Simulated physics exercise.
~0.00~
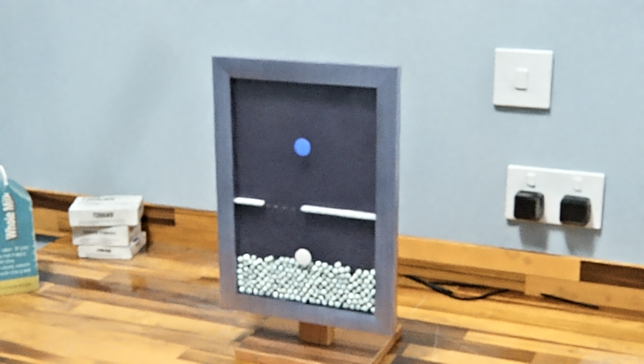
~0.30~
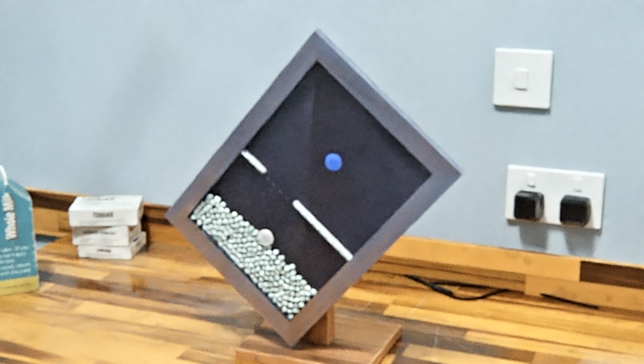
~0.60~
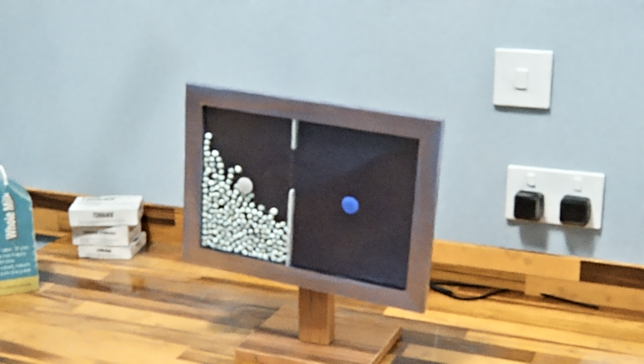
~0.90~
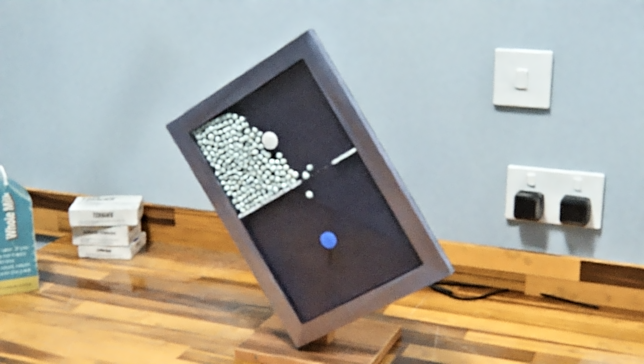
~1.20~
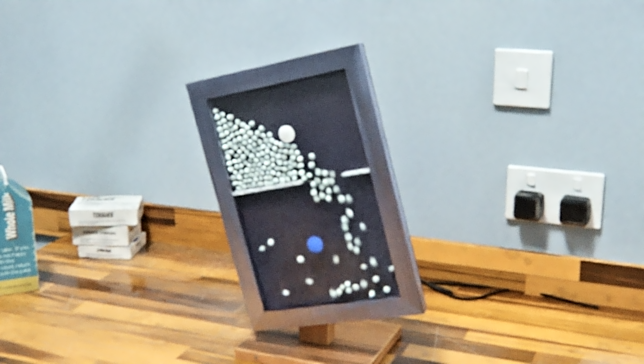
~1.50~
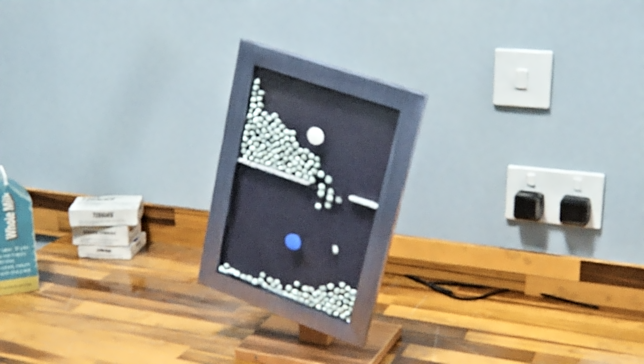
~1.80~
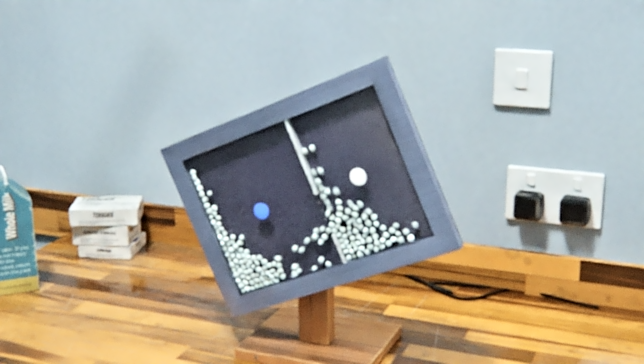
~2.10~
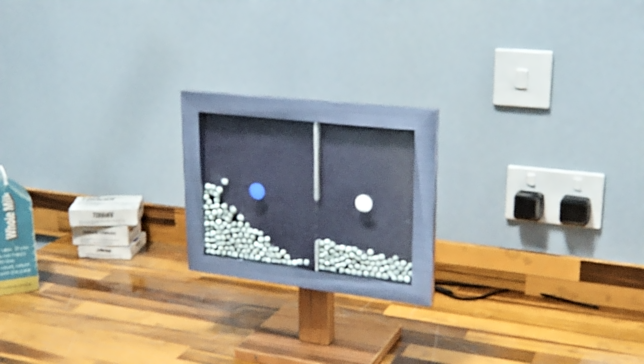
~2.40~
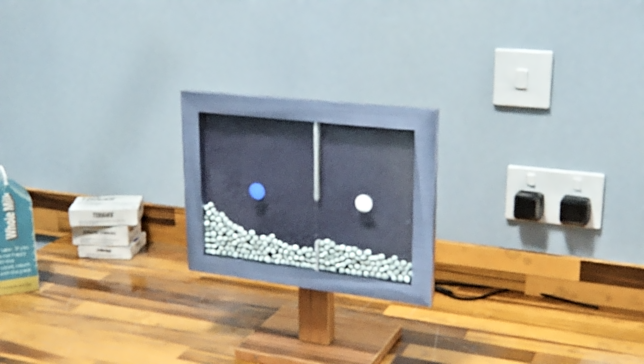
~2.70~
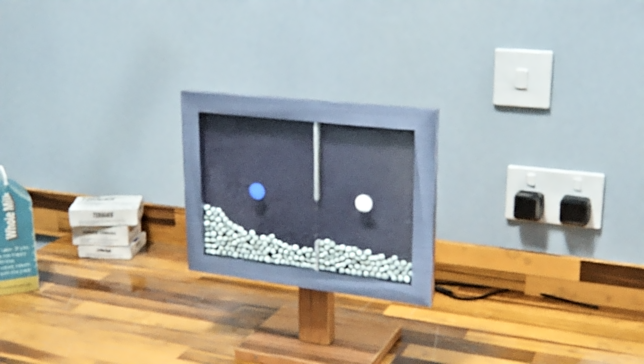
White beads spill through a gap as their case turns clockwise, then settle across both chambers.
